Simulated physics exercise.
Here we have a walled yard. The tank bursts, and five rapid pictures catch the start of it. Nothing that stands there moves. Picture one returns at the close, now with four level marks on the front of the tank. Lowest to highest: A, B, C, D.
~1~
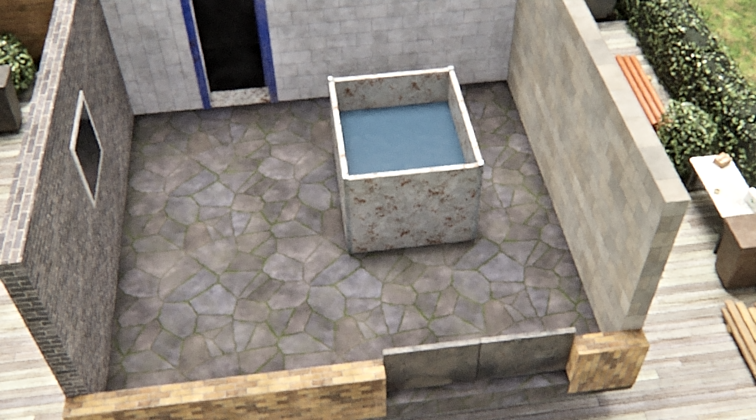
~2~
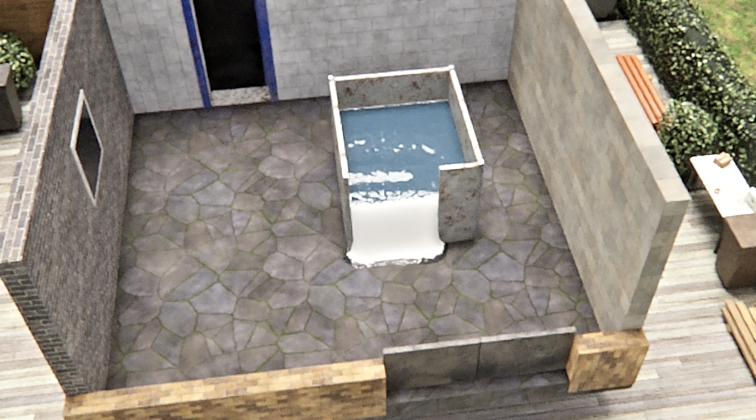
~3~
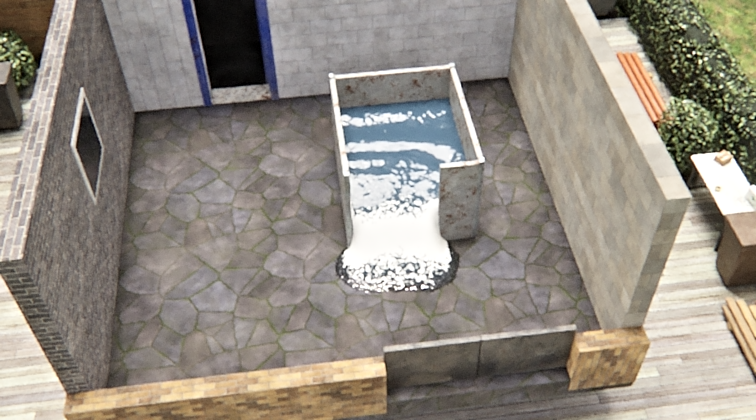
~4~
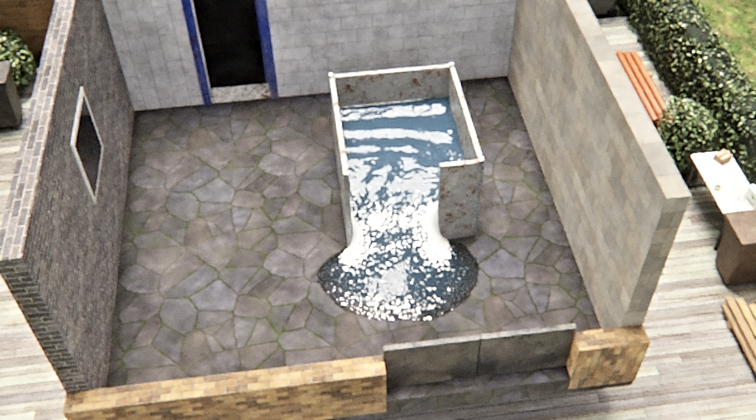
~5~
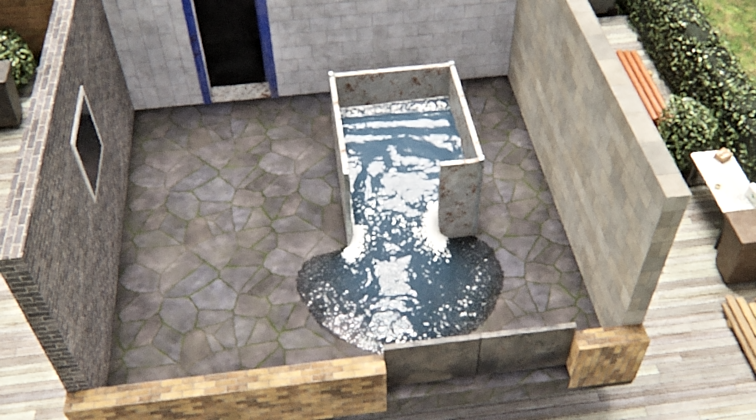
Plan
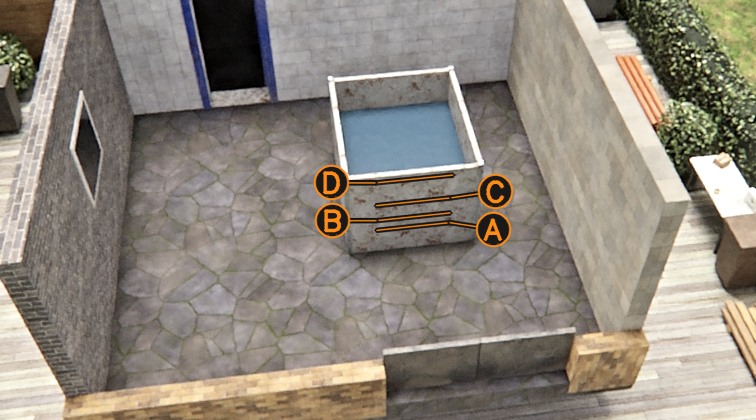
A walled stone yard held a square tank of still blue water until its front side opened, and the water poured out in a white, foaming rush, spreading across the paving toward the low front wall.
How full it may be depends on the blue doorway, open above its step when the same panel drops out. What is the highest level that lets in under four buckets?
C.
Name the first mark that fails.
That is mark D.
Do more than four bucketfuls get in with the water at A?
No.
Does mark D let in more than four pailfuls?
Yes, that goes wrong.
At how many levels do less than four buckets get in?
Three.
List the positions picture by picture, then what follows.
Water in the tank at rest, its middle at (402, 149); foot of the blue doorway at (241, 105); shut gate at (479, 345), in the first picture.
In the second picture, 1 % of the ground under water, visible out to (440, 248).
In the third picture, 3 % of the ground under water, visible out to (439, 281).
In the fourth picture, 7 % of the ground under water, visible out to (426, 314).
In the fifth picture, 12 % of the ground under water, visible out to (480, 302).
In orange, A at (413, 226); B at (413, 216); C at (413, 201); D at (414, 178); from the bottom up A, B, C, D.
If A is chosen, nothing gets over.
If B is chosen, nothing gets over.
If C is chosen, a splash gets over, under a bucket.
If D is chosen, about 11 bucketfuls get in.
